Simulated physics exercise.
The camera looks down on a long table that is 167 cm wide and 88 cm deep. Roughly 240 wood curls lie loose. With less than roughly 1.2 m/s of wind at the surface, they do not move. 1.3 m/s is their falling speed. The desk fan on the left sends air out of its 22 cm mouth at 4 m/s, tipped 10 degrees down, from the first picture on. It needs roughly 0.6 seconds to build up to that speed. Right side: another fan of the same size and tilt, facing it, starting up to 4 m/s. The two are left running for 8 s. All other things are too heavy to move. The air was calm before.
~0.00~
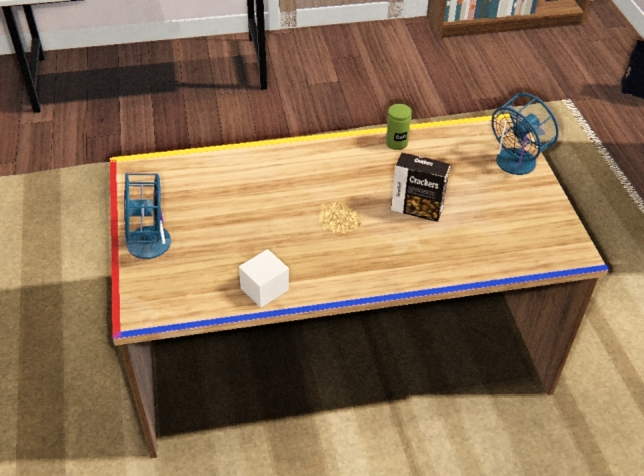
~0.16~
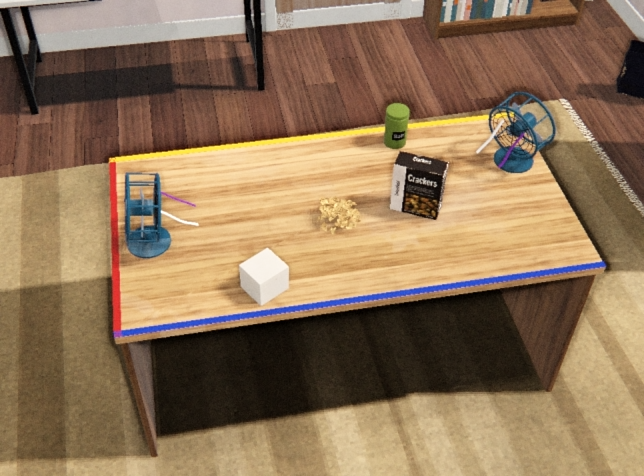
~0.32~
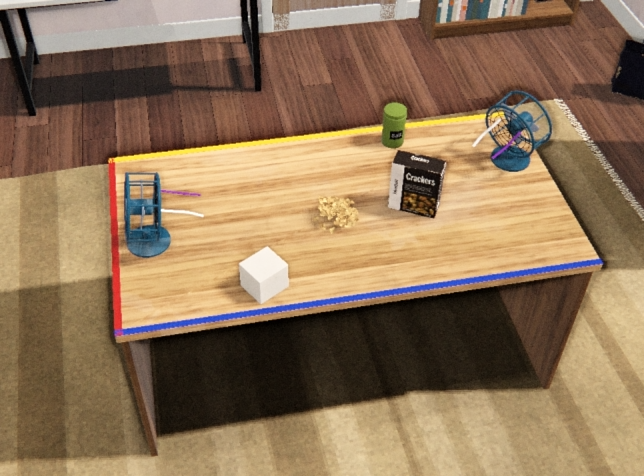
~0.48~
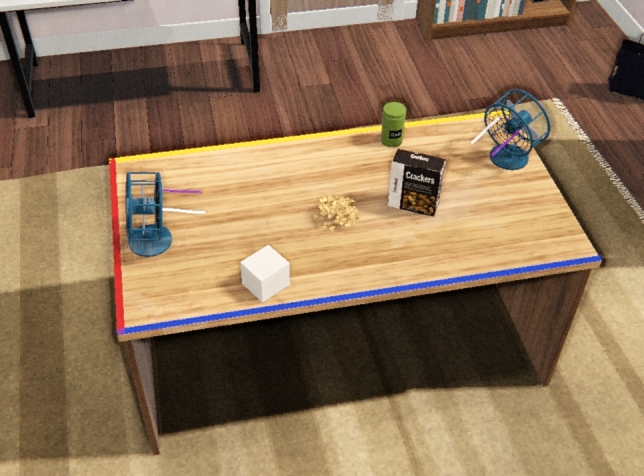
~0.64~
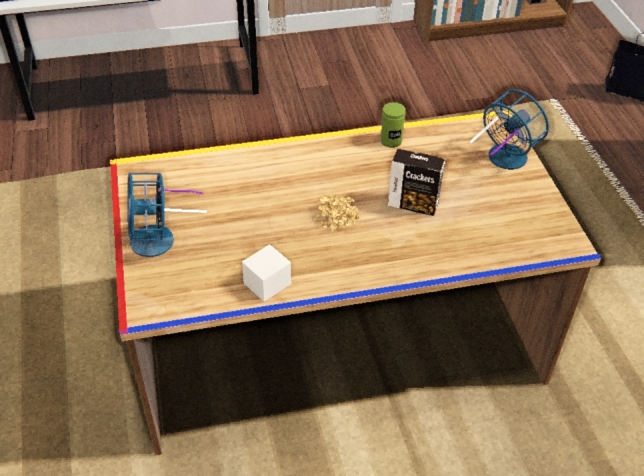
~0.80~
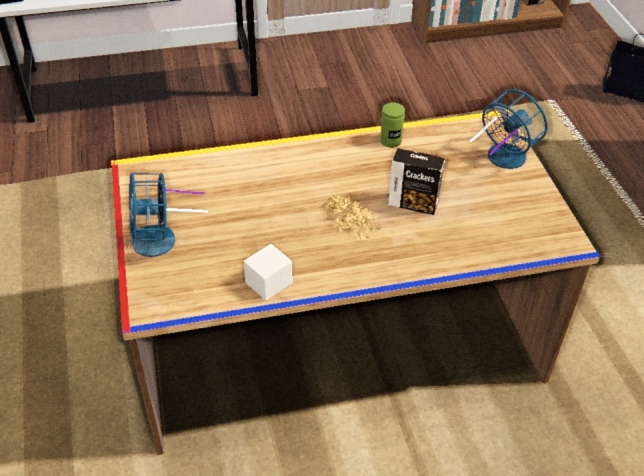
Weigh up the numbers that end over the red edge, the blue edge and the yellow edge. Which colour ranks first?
Blue.
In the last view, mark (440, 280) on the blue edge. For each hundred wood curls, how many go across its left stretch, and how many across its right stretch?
I'd guess near 40 percent left and close to 40 percent right.
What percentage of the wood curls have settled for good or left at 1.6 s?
My guess would be around 80 %.
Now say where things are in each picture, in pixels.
The middle of the wood curls is near (337, 218), none has stirred yet, the mouth of the desk fan is at (142, 208) and that of the second one at (524, 128), in the first picture.
The middle of the wood curls is near (336, 212), about 1 % have left their places, the blue edge is centred on (371, 301), the yellow edge is centred on (320, 135) and the red edge is centred on (111, 239), in the second picture.
The middle of the wood curls is near (335, 211), about 1 % have left their places, the top of a carton is at (419, 161) and the top of a block is at (263, 264), in the third picture.
The middle of the wood curls is near (335, 210) and about 1 % have left their places, in the fourth picture.
The middle of the wood curls is near (337, 210) and about 1 % have left their places, in the fifth picture.
The middle of the wood curls is near (348, 212), the farthest in sight from the desk fan is at (378, 229) and about 65 % have left their places, in the sixth picture.
After 1.6 s, 78 % are over the blue edge, 6 % over the yellow edge and 0 % over the red edge; the middle of those left on the top is near (418, 216); 79 % are gone or lie where they will stay.
After 2.6 s, 82 % are over the blue edge, 10 % over the yellow edge and 0 % over the red edge; 92 % are gone or lie where they will stay.
After 4.4 s, 82 % are over the blue edge, 11 % over the yellow edge and 0 % over the red edge; 95 % are gone or lie where they will stay.
After 8.0 s, at the end, 86 % are over the blue edge, 11 % over the yellow edge and 0 % over the red edge.
